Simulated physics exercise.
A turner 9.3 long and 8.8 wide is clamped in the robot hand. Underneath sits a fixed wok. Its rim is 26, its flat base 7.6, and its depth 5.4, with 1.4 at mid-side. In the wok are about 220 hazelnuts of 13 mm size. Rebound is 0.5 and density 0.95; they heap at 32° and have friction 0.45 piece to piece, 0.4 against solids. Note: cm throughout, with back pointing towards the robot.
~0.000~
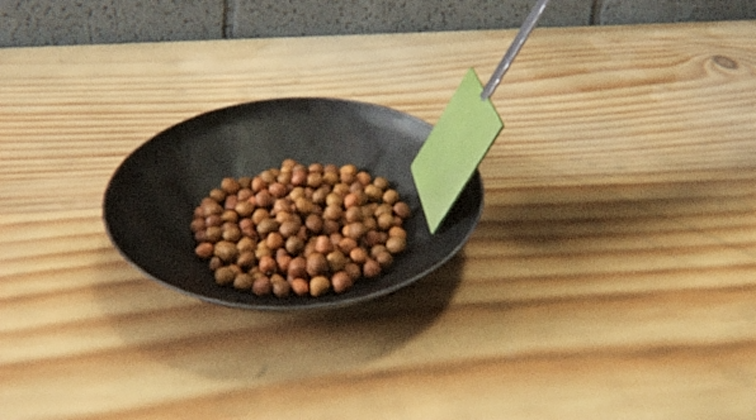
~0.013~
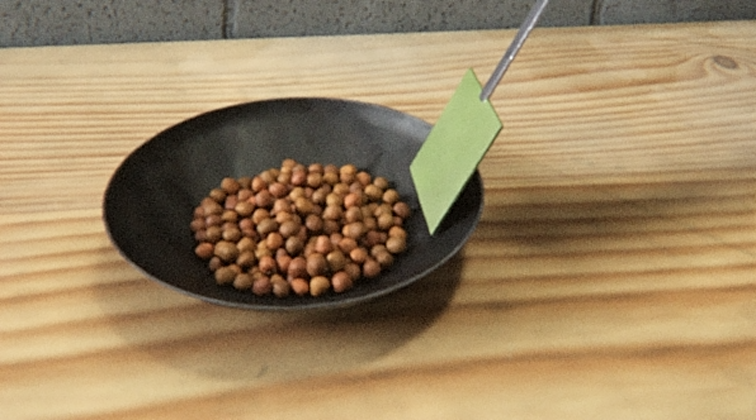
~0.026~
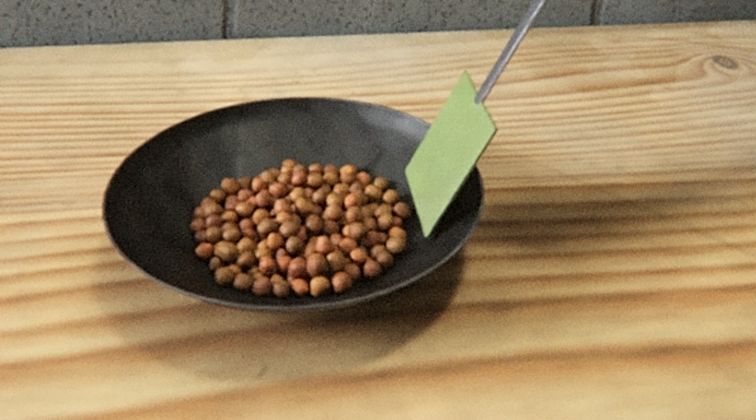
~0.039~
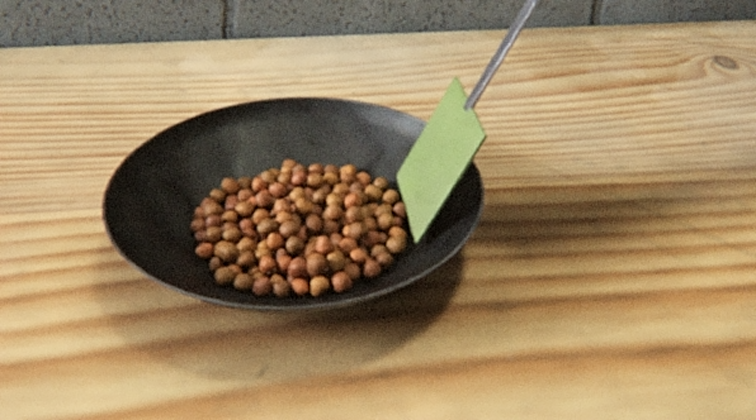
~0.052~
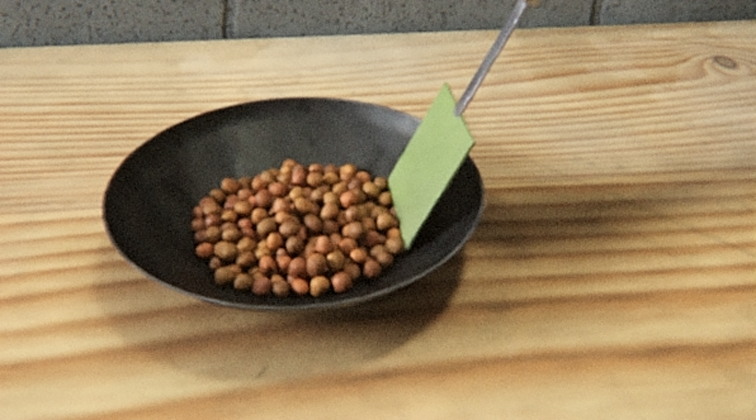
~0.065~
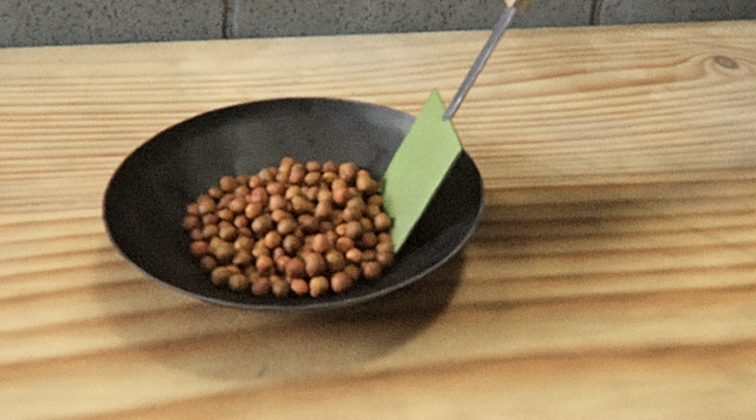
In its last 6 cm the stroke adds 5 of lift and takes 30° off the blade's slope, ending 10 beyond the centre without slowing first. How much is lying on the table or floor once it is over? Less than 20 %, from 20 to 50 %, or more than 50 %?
From 20 to 50 %.
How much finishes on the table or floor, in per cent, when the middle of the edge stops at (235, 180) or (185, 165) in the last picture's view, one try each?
I'd say roughly 0 per cent, then roughly 10 per cent.
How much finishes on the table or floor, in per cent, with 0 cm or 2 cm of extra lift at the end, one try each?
Some 45 and 50 per cent.
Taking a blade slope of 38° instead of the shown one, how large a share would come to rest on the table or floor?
Then roughly 35 percent.
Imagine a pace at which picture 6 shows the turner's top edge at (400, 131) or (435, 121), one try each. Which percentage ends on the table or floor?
First try about 65 %, second try about 45 %.
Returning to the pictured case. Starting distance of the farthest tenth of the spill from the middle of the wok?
That distance is around 35 cm.
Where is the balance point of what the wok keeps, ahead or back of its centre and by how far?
The kept load is shifted forward by about 3.5 cm.
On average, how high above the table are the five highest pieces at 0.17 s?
Roughly 6 cm above the table.
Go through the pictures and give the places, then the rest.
In the first picture, the turner top edge at (487, 94), sloping 64°; upper third of the load around (299, 212), from x 200 to 400, top at y 165; 216 in the wok.
In the second picture, the turner top edge at (486, 95), sloping 64°; upper third of the load around (299, 212), from x 200 to 400, top at y 165.
In the third picture, the turner top edge at (480, 98), sloping 64°; upper third of the load around (299, 212), from x 200 to 400, top at y 165.
In the fourth picture, the turner top edge at (470, 104), sloping 64°; upper third of the load around (299, 212), from x 200 to 400, top at y 165.
In the fifth picture, the turner top edge at (459, 110), sloping 64°; upper third of the load around (298, 214), from x 200 to 395, top at y 165.
In the sixth picture, the turner top edge at (448, 116), sloping 64°; upper third of the load around (291, 215), from x 190 to 385, top at y 165; 216 in the wok.
After 0.17 s, sloping 64°, highest piece 6 above the table; 216 in the wok.
After 0.28 s, sloping 55°, highest piece 8 above the table; 206 in the wok, 10 on the blade or in flight.
After 0.54 s, sloping 34°, highest piece 7 above the table; 148 in the wok, 57 on the table or floor, 11 on the blade or in flight.
After 1.59 s, sloping 34°, highest piece 4 above the table; 148 in the wok, 68 on the table or floor.
In the end, 148 in the wok, 68 on the table or floor. That is 31 % on the table or floor.
